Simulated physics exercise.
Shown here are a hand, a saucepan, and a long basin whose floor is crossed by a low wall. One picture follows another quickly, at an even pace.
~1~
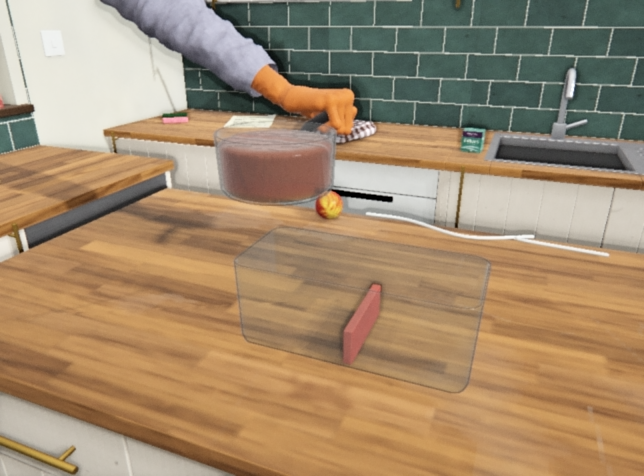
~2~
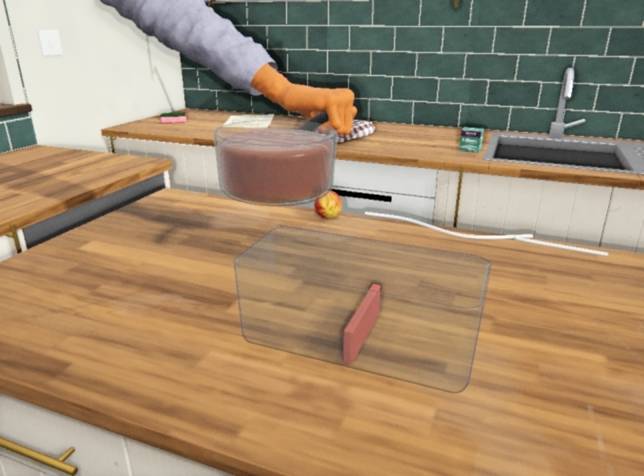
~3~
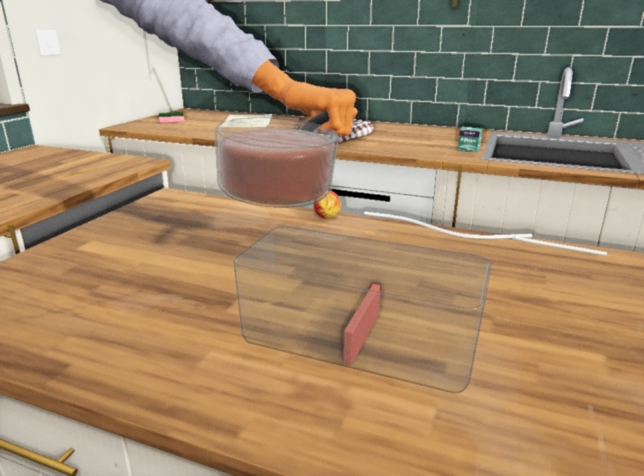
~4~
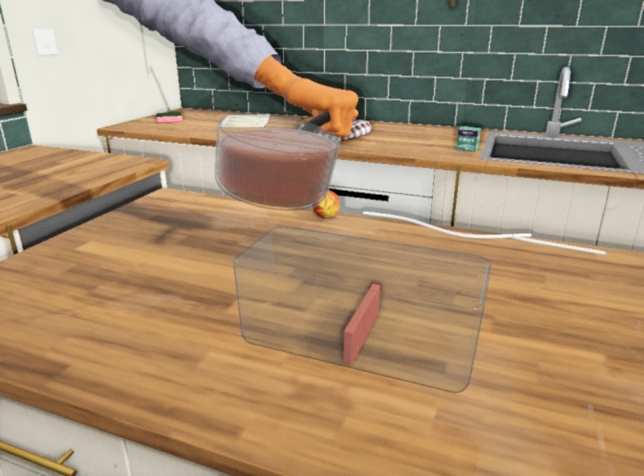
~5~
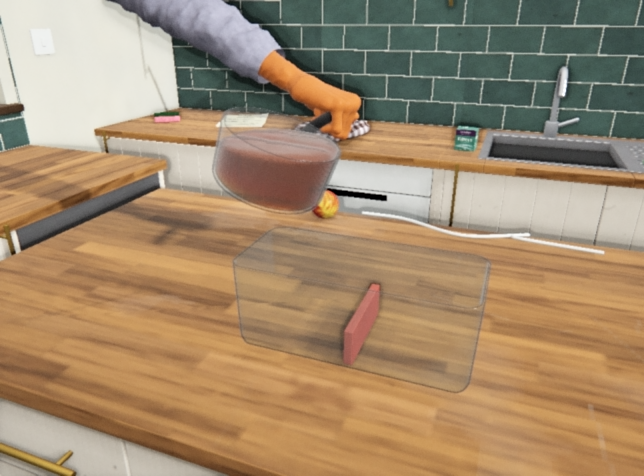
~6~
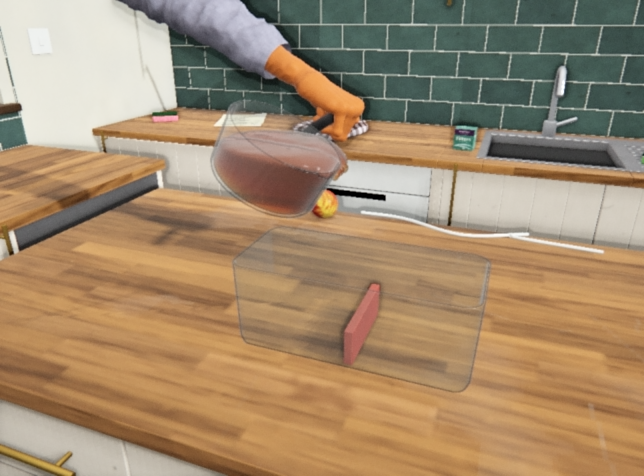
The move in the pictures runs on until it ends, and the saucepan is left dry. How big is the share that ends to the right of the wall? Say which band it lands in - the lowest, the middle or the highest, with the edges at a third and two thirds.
The middle band, a third to two thirds.
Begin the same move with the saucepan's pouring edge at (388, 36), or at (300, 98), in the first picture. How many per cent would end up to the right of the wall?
Estimate, first then second: 75 per cent and 30 per cent.
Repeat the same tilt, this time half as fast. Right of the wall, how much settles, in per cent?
It comes to 70 per cent or so.
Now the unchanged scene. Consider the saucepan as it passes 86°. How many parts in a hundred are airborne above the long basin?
Estimated at 35 per cent or so.
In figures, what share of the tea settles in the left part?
Some 45 parts in a hundred.
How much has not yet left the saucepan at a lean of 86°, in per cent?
30 per cent, roughly.
A moment on, the tilt is 86° and 31 per cent is still to pour, 4 is left of the wall and 31 right of it.
Next, the tilt is 100° and 7 per cent is still to pour, 30 is left of the wall and 57 right of it.
Then the tilt is 100° and 1 per cent is still to pour, 41 is left of the wall and 55 right of it.
Later the tilt is 100° and 0 per cent is still to pour, 43 is left of the wall and 56 right of it.
Finally, 44 per cent lies left of the wall, 56 right of it and 1 outside.
